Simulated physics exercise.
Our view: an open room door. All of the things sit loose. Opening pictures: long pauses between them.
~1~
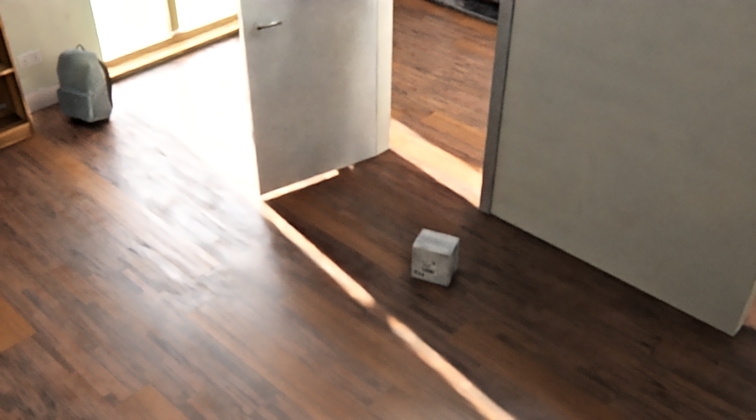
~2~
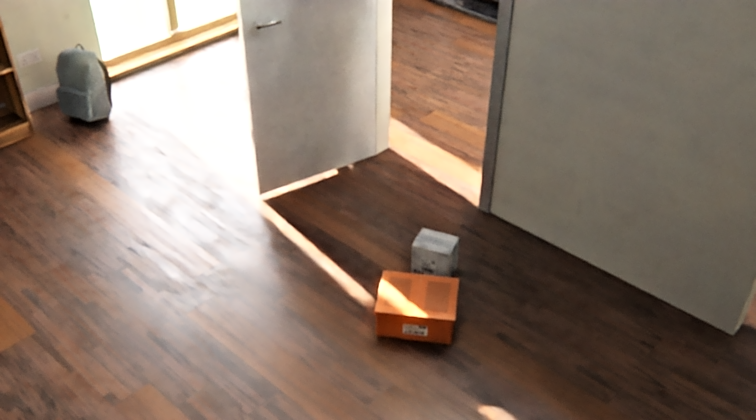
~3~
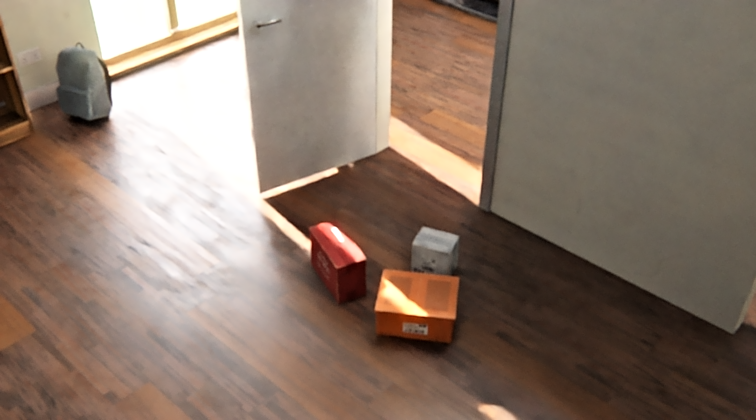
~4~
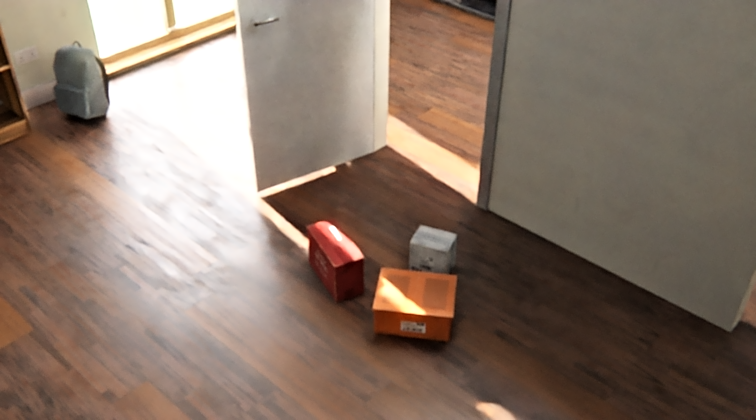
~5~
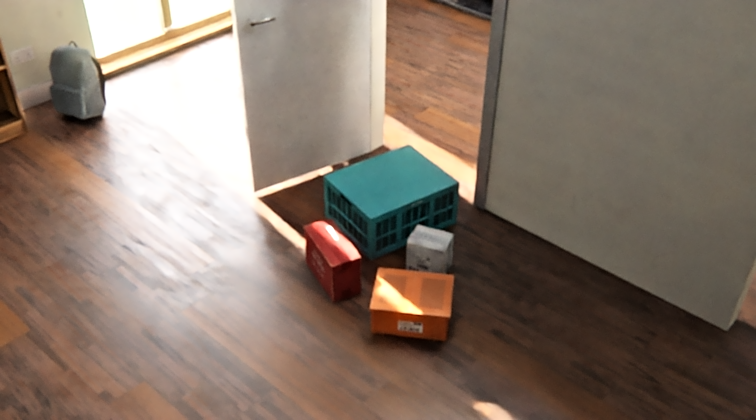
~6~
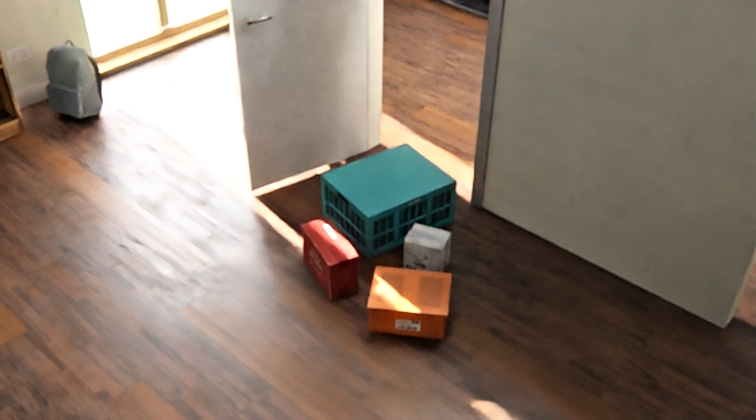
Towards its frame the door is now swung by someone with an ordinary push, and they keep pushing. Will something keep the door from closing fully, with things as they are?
Yes, it gets held up.
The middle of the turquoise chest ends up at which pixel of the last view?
It finishes at around (418, 200).
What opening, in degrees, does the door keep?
Roughly 55°.
Then, 0.80 s on from there, door at 74°.
Then, 1.10 s on from there, door at 63°; turquoise chest shifted a little near (403, 199).
In the end, door at 56°; moved from the start, turquoise chest; the other 3 unmoved. At the end, from the last picture's camera, turquoise chest near (418, 201).
